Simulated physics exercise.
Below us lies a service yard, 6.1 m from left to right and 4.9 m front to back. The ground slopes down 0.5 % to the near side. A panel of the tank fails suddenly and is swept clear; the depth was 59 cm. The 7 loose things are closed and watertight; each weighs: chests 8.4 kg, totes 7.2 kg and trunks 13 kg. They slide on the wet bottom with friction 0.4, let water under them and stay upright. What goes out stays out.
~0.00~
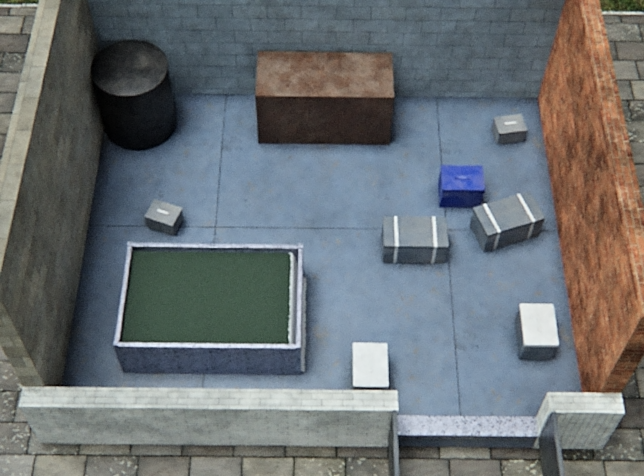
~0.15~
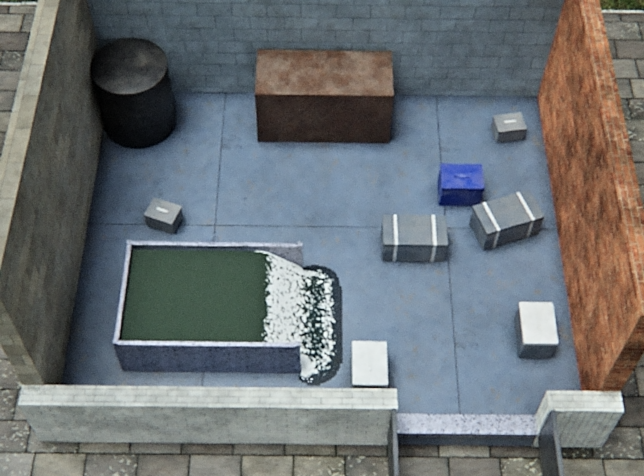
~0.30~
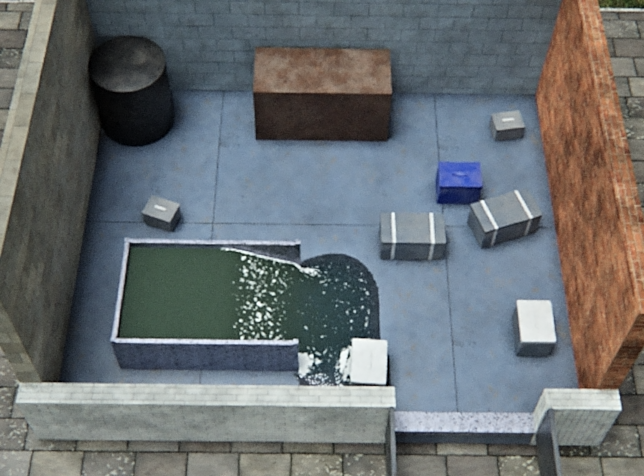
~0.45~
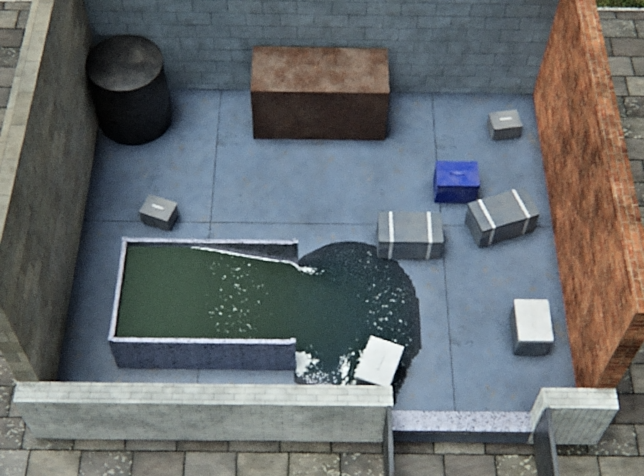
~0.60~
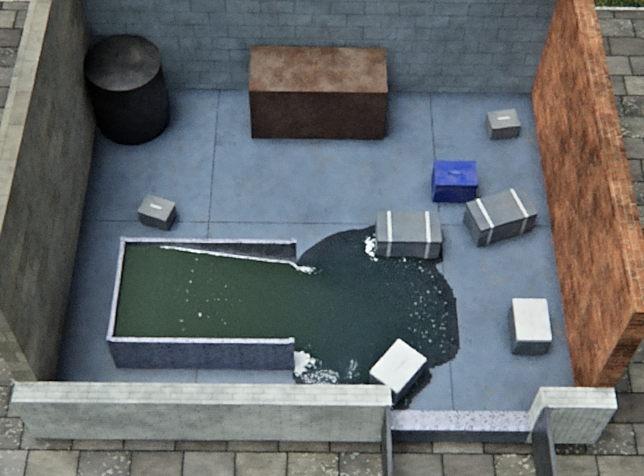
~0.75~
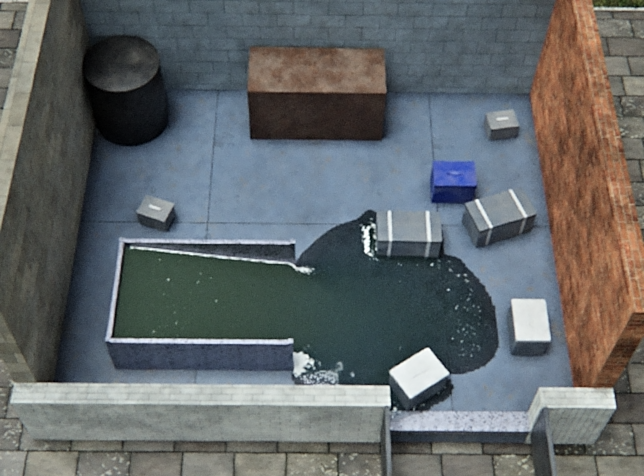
A walled tank of dark green water lost its right side, and the water poured out across the yard floor, pushing and turning a nearby white box and spreading around a gray trunk.
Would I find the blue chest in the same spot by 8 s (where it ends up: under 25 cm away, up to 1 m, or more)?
Blue chest slides a little.
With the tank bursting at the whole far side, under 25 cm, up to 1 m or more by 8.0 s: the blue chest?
Then the blue chest travels far.
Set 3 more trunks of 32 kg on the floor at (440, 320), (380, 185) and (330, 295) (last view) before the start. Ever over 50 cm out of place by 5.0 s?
In that order: More, under, over.
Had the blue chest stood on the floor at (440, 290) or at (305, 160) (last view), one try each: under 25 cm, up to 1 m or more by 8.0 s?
In that order: It gets carried off; it moves a short way.
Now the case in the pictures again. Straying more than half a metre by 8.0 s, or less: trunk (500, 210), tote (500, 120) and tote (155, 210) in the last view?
In turn: Past it, more, under.
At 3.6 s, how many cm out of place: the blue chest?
Roughly 140 cm by then.
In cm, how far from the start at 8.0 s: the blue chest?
About 60 cm.
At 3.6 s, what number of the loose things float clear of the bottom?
I count 4.
After 1.6 s the blue chest is near (455, 172), 0.0 m from its start, aground; 1 of 7 are out; 2 afloat.
After 3.6 s the blue chest is near (455, 89), 1.4 m from its start, afloat; 1 of 7 are out; 4 afloat.
After 5.6 s the blue chest is near (433, 91), 1.3 m from its start, afloat; 1 of 7 are out; 5 afloat.
After 8.0 s the blue chest is near (436, 134), 0.7 m from its start, afloat; 1 of 7 are out; 4 afloat.
